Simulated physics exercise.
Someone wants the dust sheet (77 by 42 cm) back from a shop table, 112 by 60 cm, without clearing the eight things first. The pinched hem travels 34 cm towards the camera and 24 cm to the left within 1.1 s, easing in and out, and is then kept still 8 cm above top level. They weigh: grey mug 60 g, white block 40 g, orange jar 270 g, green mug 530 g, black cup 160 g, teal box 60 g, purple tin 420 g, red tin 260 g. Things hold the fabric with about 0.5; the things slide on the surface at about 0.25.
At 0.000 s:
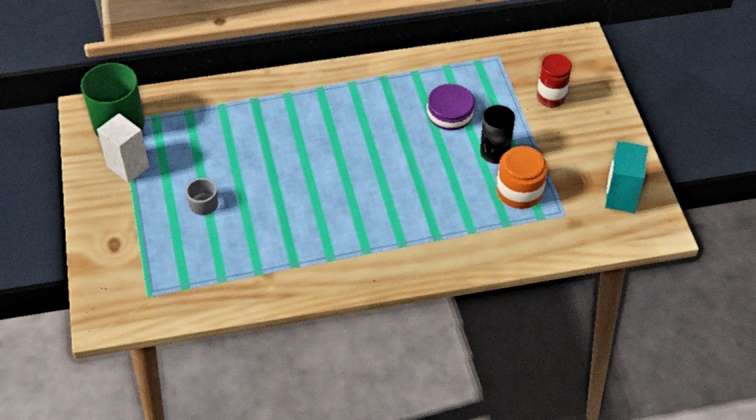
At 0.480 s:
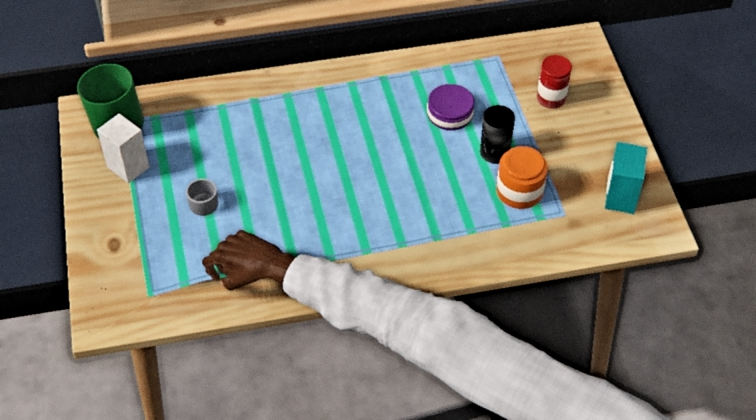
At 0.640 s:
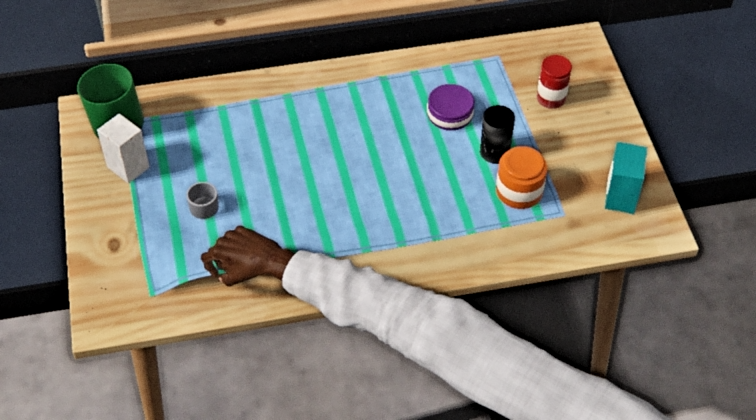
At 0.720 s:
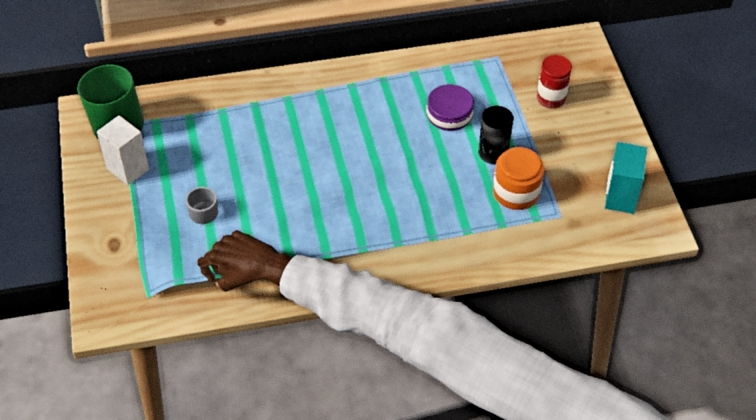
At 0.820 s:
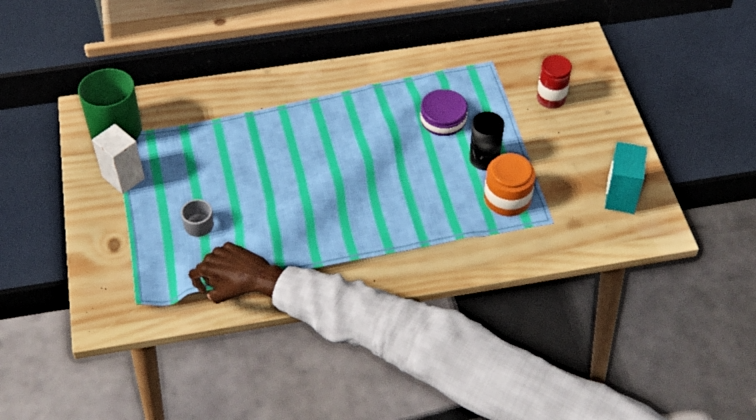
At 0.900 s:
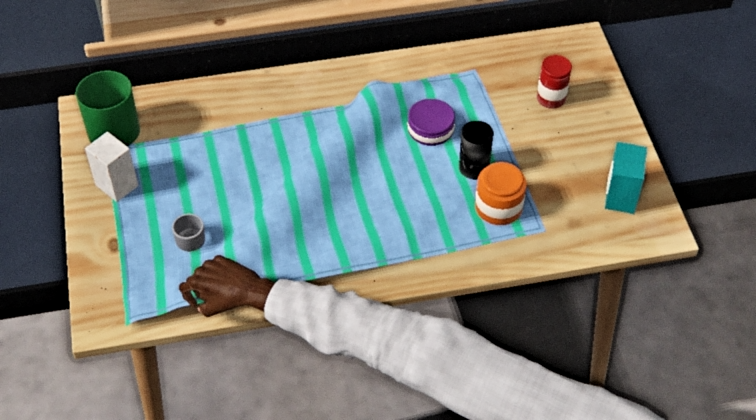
The clip shows a hand reaching in to pinch the near edge of a striped blue and green cloth on a wooden table, then dragging it forward and left as the mug, block, cup, tin and orange jar on it shift along.
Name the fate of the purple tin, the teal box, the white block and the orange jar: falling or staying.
The purple tin stays on, the teal box stays on, the white block drops off, the orange jar goes over the edge.
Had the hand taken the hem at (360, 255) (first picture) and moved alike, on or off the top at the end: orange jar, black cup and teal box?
Then: Orange jar drops off, black cup goes over, teal box remains.
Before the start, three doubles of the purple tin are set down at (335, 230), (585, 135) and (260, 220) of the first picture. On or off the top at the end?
In turn: Falls off, stays on, falls off.
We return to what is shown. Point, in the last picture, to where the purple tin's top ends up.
Near (294, 223).
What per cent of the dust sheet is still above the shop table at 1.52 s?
About 50 per cent.
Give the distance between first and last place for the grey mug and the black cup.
Grey mug off the top, black cup 40 cm.
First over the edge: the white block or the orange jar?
First goes the white one.
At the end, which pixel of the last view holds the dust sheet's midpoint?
Around (189, 309).
By 1.1 s, 95 % of the dust sheet is still over the top; purple tin 17 cm off its start, white block 15 cm off its start, orange jar 14 cm off its start.
By 1.3 s, 65 % of the dust sheet is still over the top; white block 36 cm off its start, purple tin 29 cm off its start, orange jar 25 cm off its start.
By 1.5 s, 50 % of the dust sheet is still over the top; white block over the edge, purple tin 38 cm off its start at (307, 211), orange jar 33 cm off its start at (400, 268).
By 1.7 s, 45 % of the dust sheet is still over the top; white block over the edge, purple tin 42 cm off its start, orange jar on its side, 39 cm off its start.
By 3.3 s, 45 % of the dust sheet is still over the top; white block over the edge, orange jar over the edge, purple tin 42 cm off its start at (294, 223), teal box 0 cm off its start at (630, 159).
